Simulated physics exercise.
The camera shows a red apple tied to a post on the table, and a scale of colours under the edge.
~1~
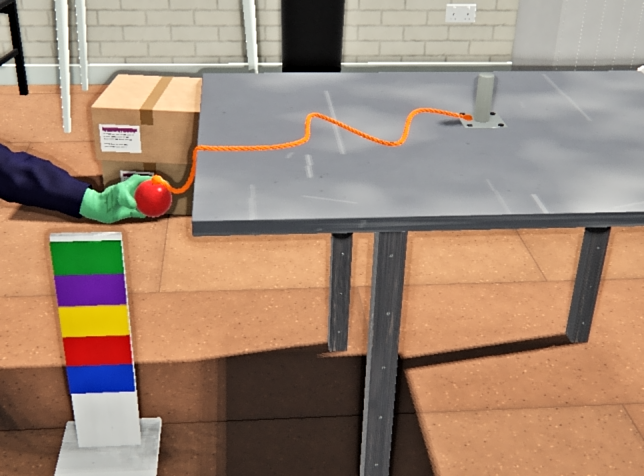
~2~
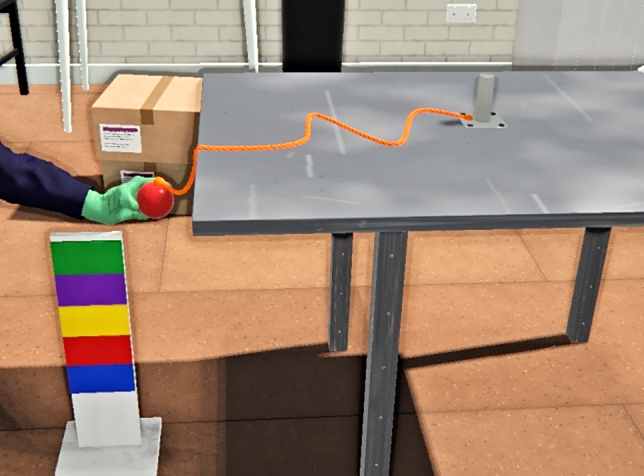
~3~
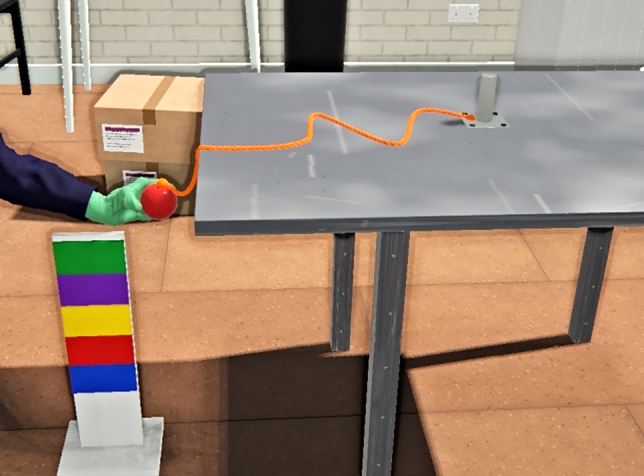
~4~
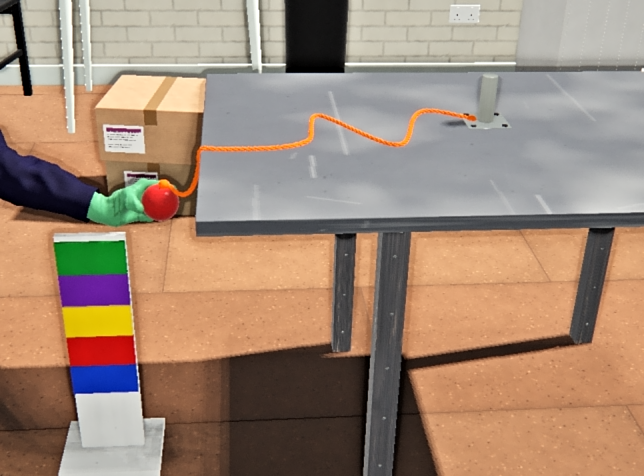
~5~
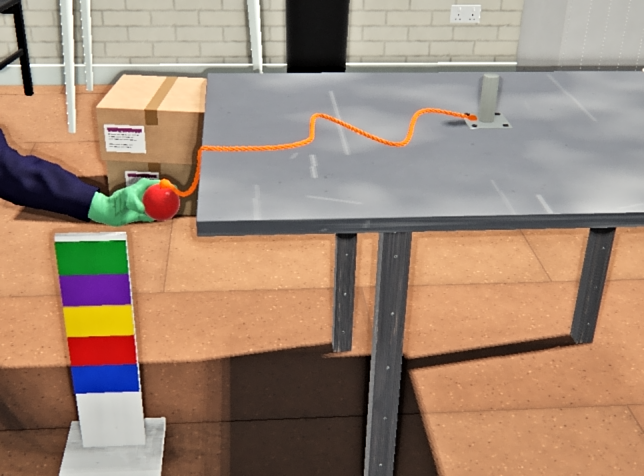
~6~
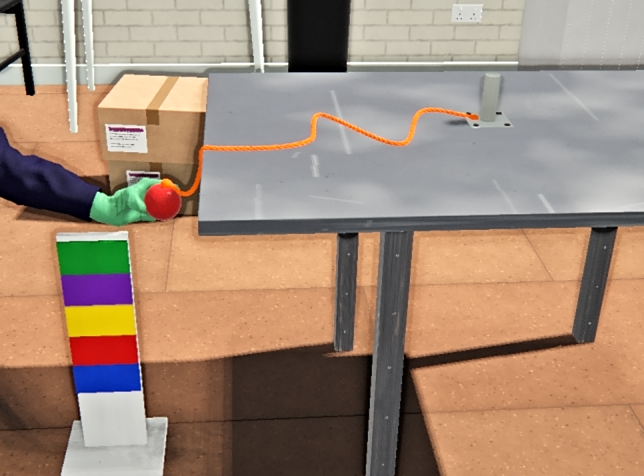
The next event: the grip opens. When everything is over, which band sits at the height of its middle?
The blue one.
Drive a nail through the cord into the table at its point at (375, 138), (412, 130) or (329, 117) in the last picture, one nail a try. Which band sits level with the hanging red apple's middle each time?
One after the other, yellow; red; purple.
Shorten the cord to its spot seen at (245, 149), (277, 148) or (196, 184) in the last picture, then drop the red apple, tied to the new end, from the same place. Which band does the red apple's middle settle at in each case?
So you'd see purple first, green second, and for the last: Red.
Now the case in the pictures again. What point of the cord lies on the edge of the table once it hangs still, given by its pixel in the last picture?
That spot is near (315, 118).
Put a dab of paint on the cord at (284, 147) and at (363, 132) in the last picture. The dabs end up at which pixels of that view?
The first ends at (208, 225) and the second at (280, 134).
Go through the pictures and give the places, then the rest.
Red apple (153, 198); green (87, 259); purple (91, 291); yellow (94, 322); red (98, 352); blue (101, 380), in the first picture.
Red apple (155, 200); cord through (429, 111) (404, 138) (337, 123) (308, 136) (226, 149), in the second picture.
Red apple (159, 201), in the third picture.
Red apple (160, 203); cord through (432, 111) (408, 139) (341, 124) (311, 137) (229, 150), in the fourth picture.
Red apple (161, 202), in the fifth picture.
Red apple (163, 202); cord through (435, 110) (410, 138) (343, 123) (313, 136) (232, 149), in the sixth picture.
Early on, apple near (180, 373); level with blue.
Midway, apple near (235, 353); level with blue.
Near the end, apple near (205, 364); level with blue.
Finally, apple near (216, 364); level with blue. The cord holds its middle at blue.
